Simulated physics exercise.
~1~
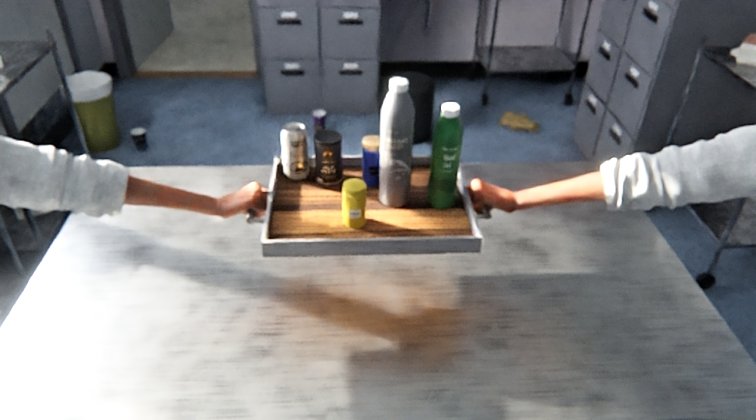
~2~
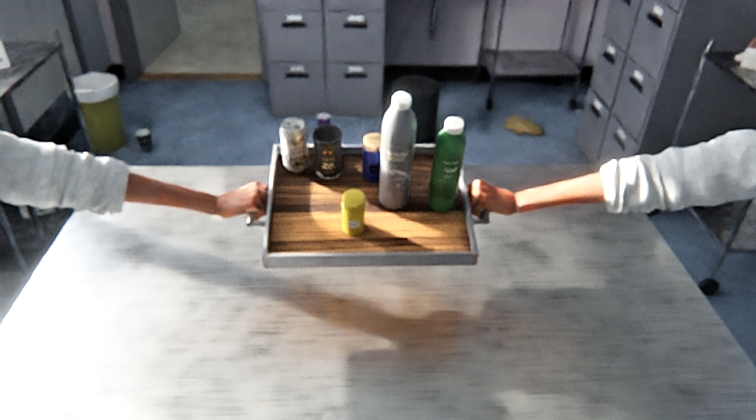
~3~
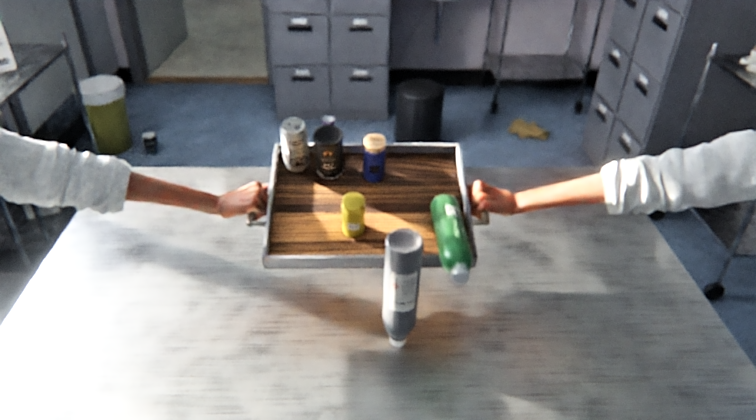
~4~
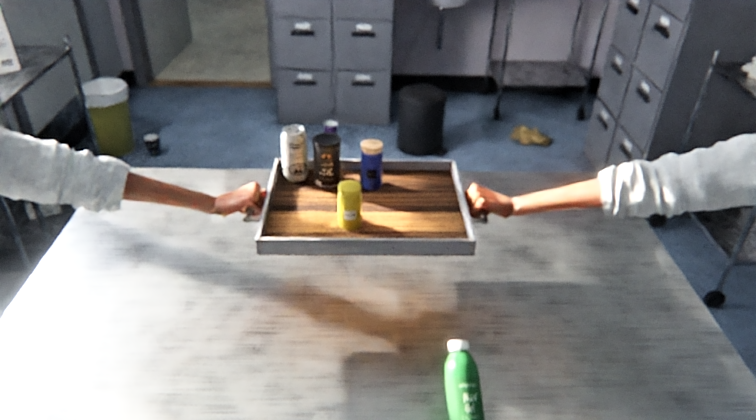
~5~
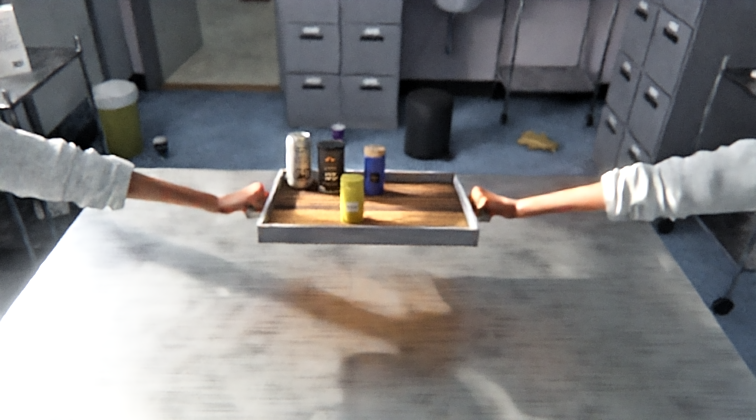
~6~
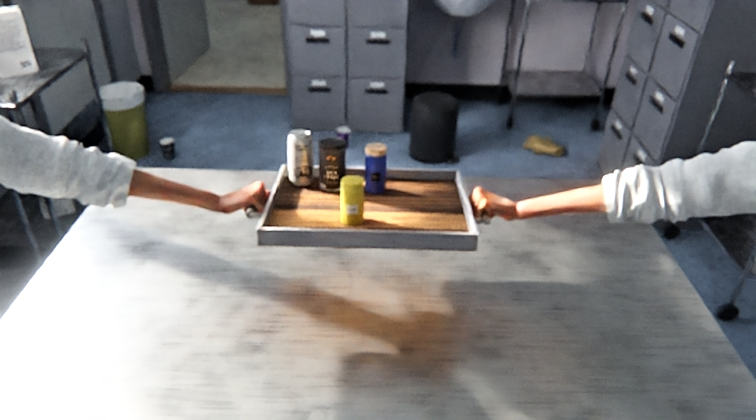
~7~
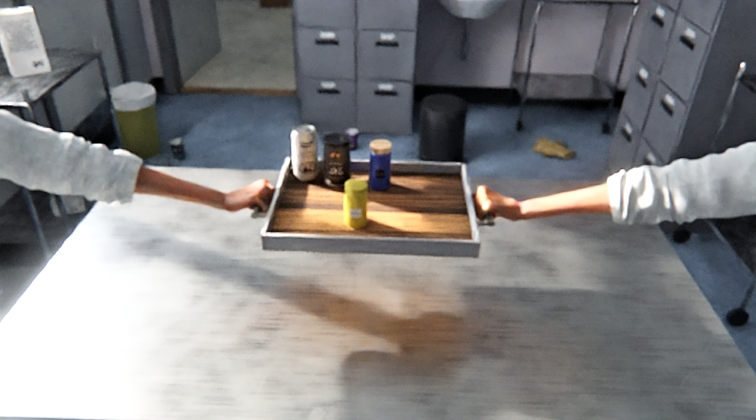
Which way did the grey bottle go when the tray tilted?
It went down, toppling over the near edge of the tray toward the table.
